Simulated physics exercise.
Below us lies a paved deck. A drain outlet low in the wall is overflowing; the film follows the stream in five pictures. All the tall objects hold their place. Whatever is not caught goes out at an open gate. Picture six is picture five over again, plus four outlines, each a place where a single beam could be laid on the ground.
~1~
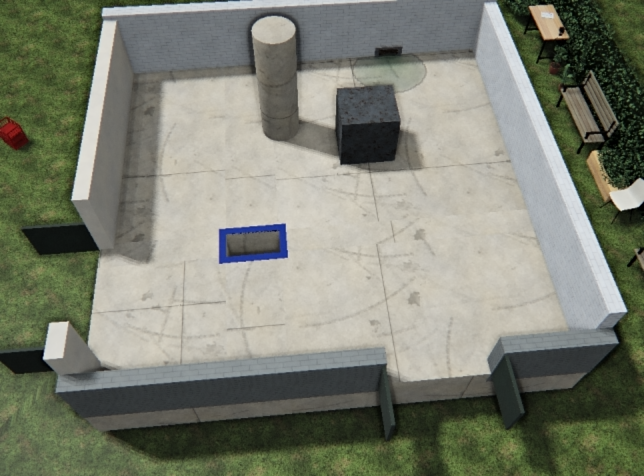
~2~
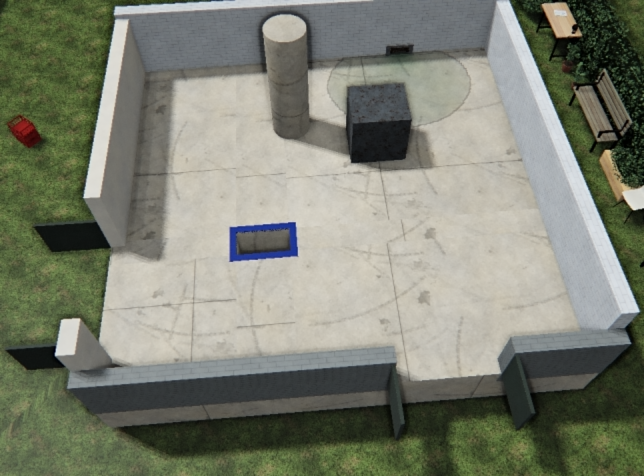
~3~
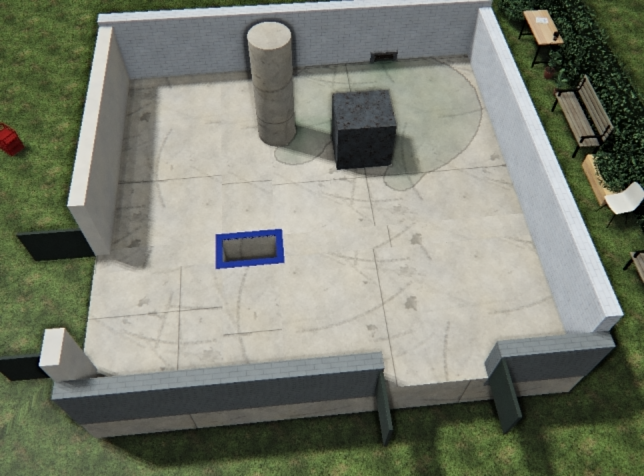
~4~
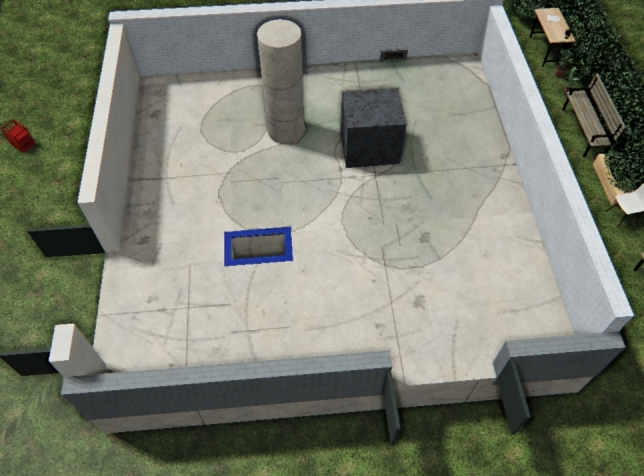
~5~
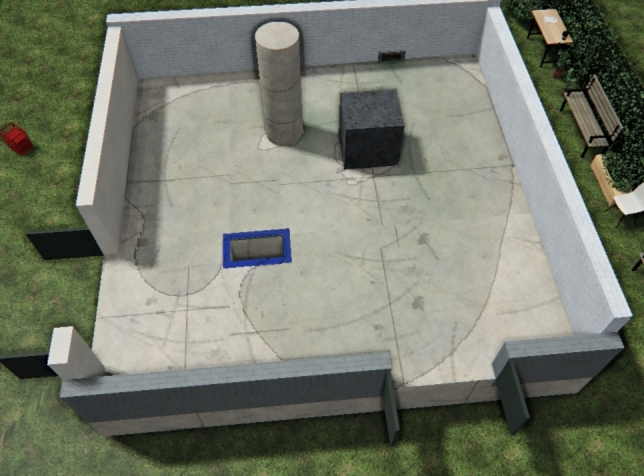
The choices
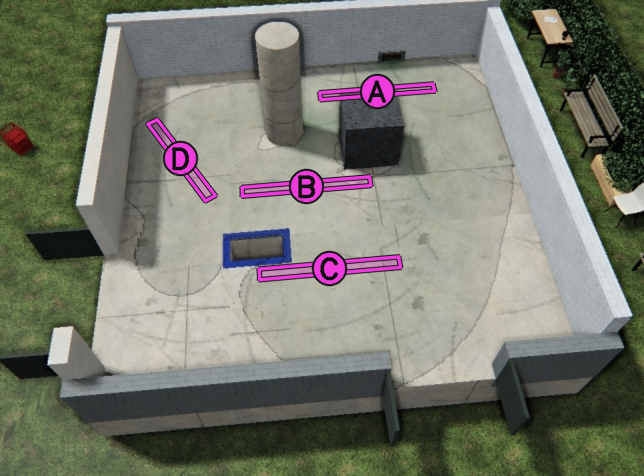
Water spread across a walled paved deck from an opening in the back wall, flowing around a dark block and a round column, then reached the blue-edged drain and covered most of the floor.
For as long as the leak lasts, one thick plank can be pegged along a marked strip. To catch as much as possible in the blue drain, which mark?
C beats the others.
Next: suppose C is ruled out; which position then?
It is D.
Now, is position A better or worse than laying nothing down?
Position A is worse.
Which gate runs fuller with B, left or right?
The left gate.
In magenta, A from (320, 96) to (433, 87); B from (242, 191) to (370, 181); C from (259, 274) to (399, 262); D from (152, 121) to (210, 198).
If A is chosen, about 3 % of the stream goes into the blue drain, about 96 % out by the gates.
If B is chosen, about 3 % of the stream goes into the blue drain, about 97 % out by the gates.
If C is chosen, about 40 % of the stream goes into the blue drain, about 60 % out by the gates.
If D is chosen, about 27 % of the stream goes into the blue drain, about 73 % out by the gates.
